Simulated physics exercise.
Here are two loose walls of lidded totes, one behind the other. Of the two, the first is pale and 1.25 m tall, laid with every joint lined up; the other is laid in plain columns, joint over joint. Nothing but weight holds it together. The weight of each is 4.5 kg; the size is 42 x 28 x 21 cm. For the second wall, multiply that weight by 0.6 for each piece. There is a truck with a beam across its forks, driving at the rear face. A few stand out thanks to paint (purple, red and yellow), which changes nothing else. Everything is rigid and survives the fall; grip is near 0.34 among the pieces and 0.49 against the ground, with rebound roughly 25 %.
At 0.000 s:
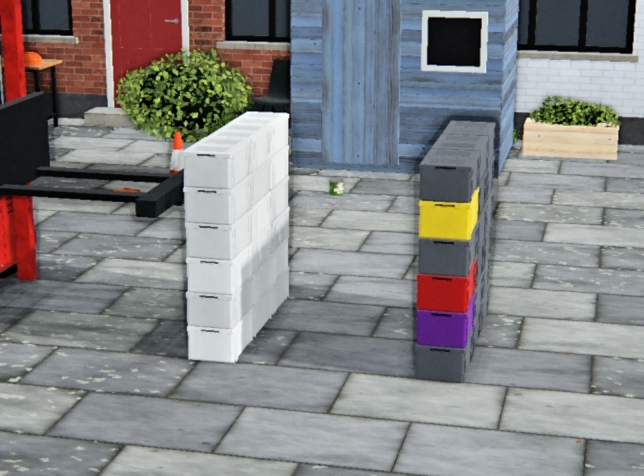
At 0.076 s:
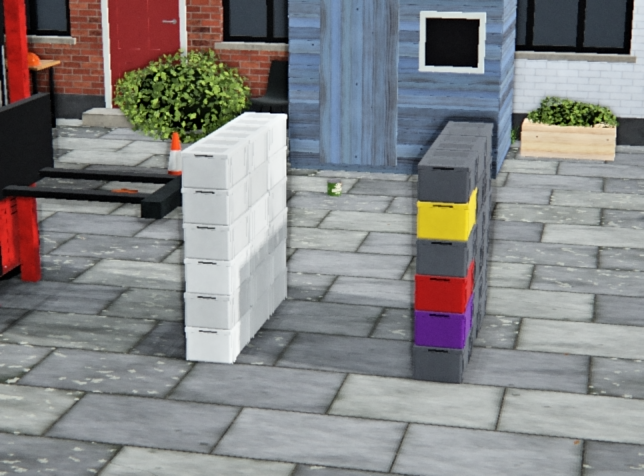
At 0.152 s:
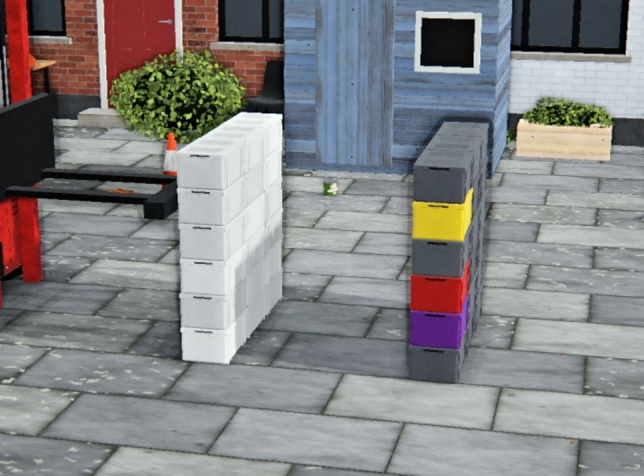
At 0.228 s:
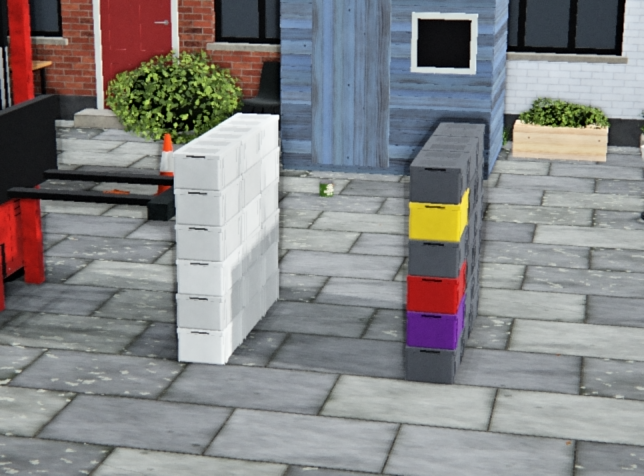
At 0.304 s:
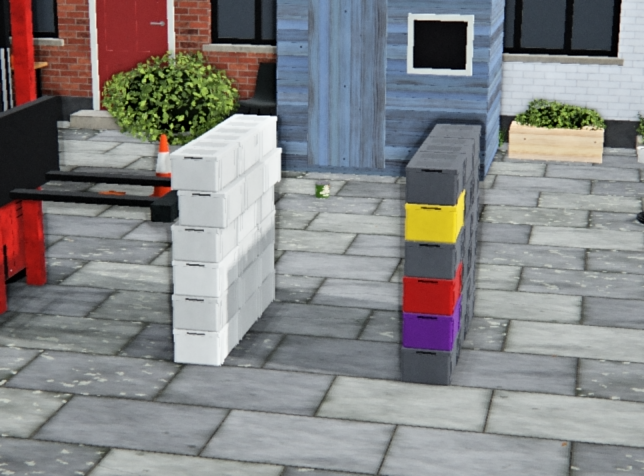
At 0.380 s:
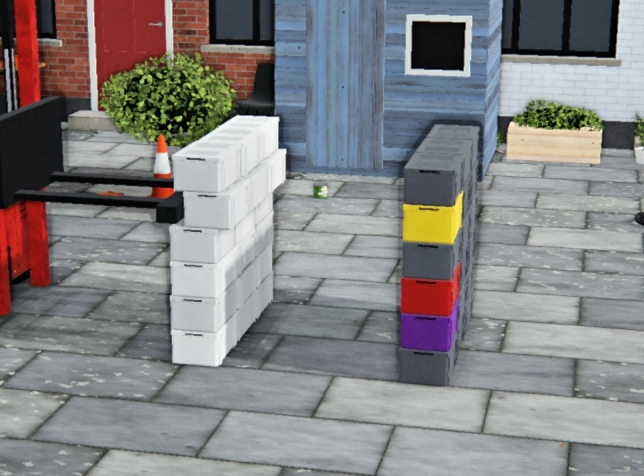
The footage shows black forks on a red and black machine easing right into a wall of white boxes, nudging its upper part slightly out of line, while a grey stack with yellow, red and purple boxes stays undisturbed.
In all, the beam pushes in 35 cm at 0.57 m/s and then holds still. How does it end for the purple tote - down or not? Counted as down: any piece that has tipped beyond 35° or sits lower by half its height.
It ends not down.
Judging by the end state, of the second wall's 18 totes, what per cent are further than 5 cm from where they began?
It comes to 10 percent shifted.
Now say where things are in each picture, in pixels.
In the first frame (places mark the middle of the side facing us; the camera pans a little), beam (147, 209) 13 cm from the wall; purple tote (441, 330); red tote (442, 295); yellow tote (444, 222); the rest undisturbed.
In the second frame, beam (152, 210) 8 cm from the wall; purple tote (439, 331).
In the third frame, beam (155, 211) 39 mm from the wall; purple tote (435, 331).
In the fourth frame, beam (159, 212) 5 mm in; purple tote (431, 332).
In the fifth frame, beam (162, 214) 48 mm in; purple tote (427, 333).
In the sixth frame, beam (168, 215) 9 cm in; purple tote (425, 334); red tote (426, 298); yellow tote (428, 225); the rest undisturbed.
After 0.64 s, 0 of the pale wall down; none of the 18 totes of the second wall down; purple tote unmoved.
After 0.92 s, 6 of the pale wall down; none of the 18 totes of the second wall down; purple tote unmoved.
After 1.28 s, 6 of the pale wall down; none of the 18 totes of the second wall down, 1 disturbed; purple tote unmoved.
At rest (2.3 s), 6 of the pale wall down; none of the 18 totes of the second wall down, 9 disturbed; purple tote shifted 7 cm; yellow tote shifted 19 mm; red tote shifted 27 mm. As the last picture would show them, middles, purple tote near (442, 323), yellow tote near (436, 216).
